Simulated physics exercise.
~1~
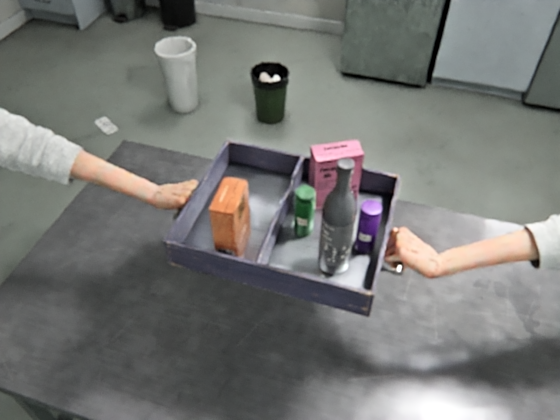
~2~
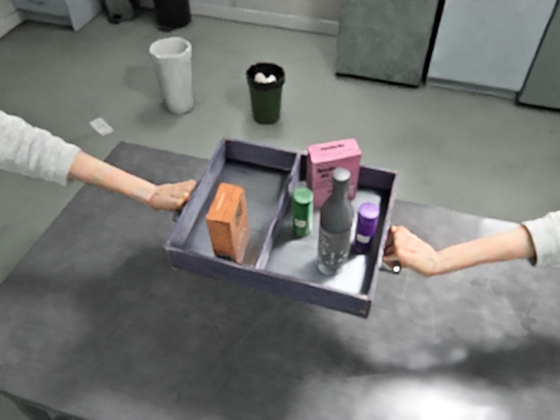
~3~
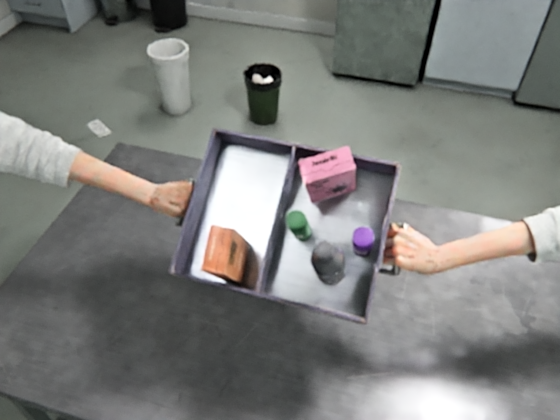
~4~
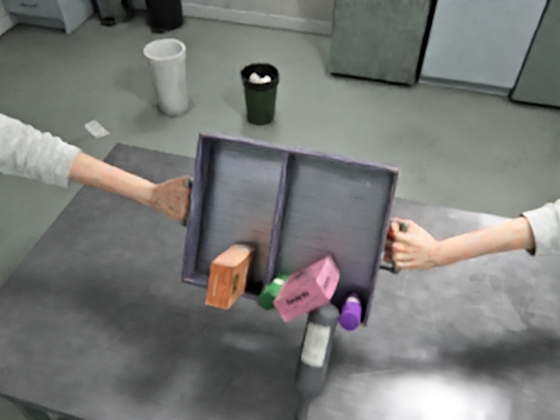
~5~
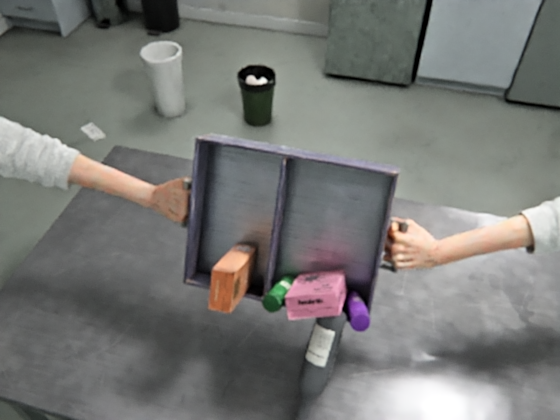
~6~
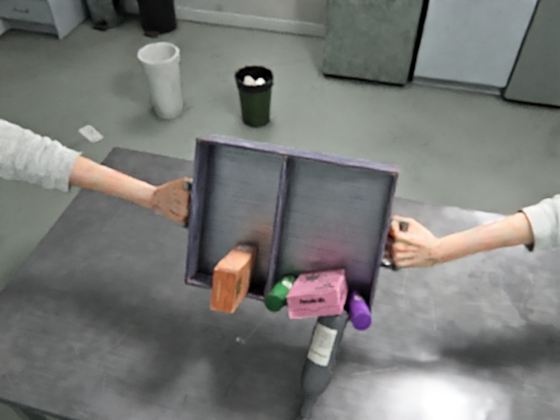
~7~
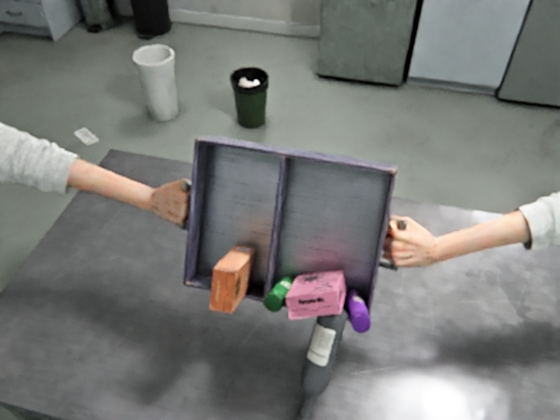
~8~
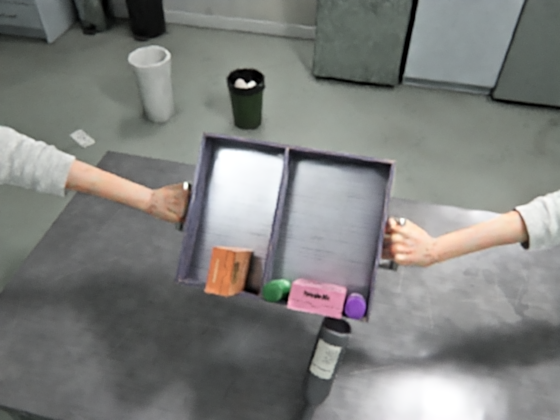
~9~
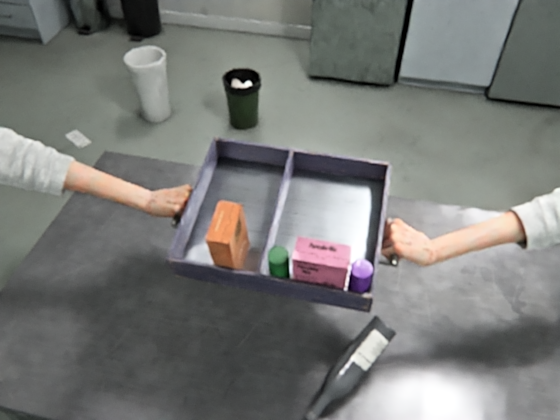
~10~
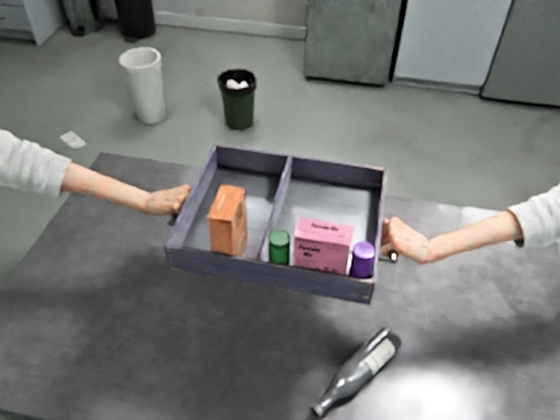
A dark, open crate with a dividing wall is held by two hands above a grey table, seen from above in a room with a white bin and a black bin on the floor behind. An orange packet stands in its left section, with a green shaker, a grey bottle, a pink packet and a purple shaker in the right. The hands tip the near side steeply down, and the bottle pitches out over the near wall while the other things slide against it. After a pause the crate is levelled, and the bottle drops onto its side on the table. The other four end upright inside, the pink packet and both shakers nearer the front.
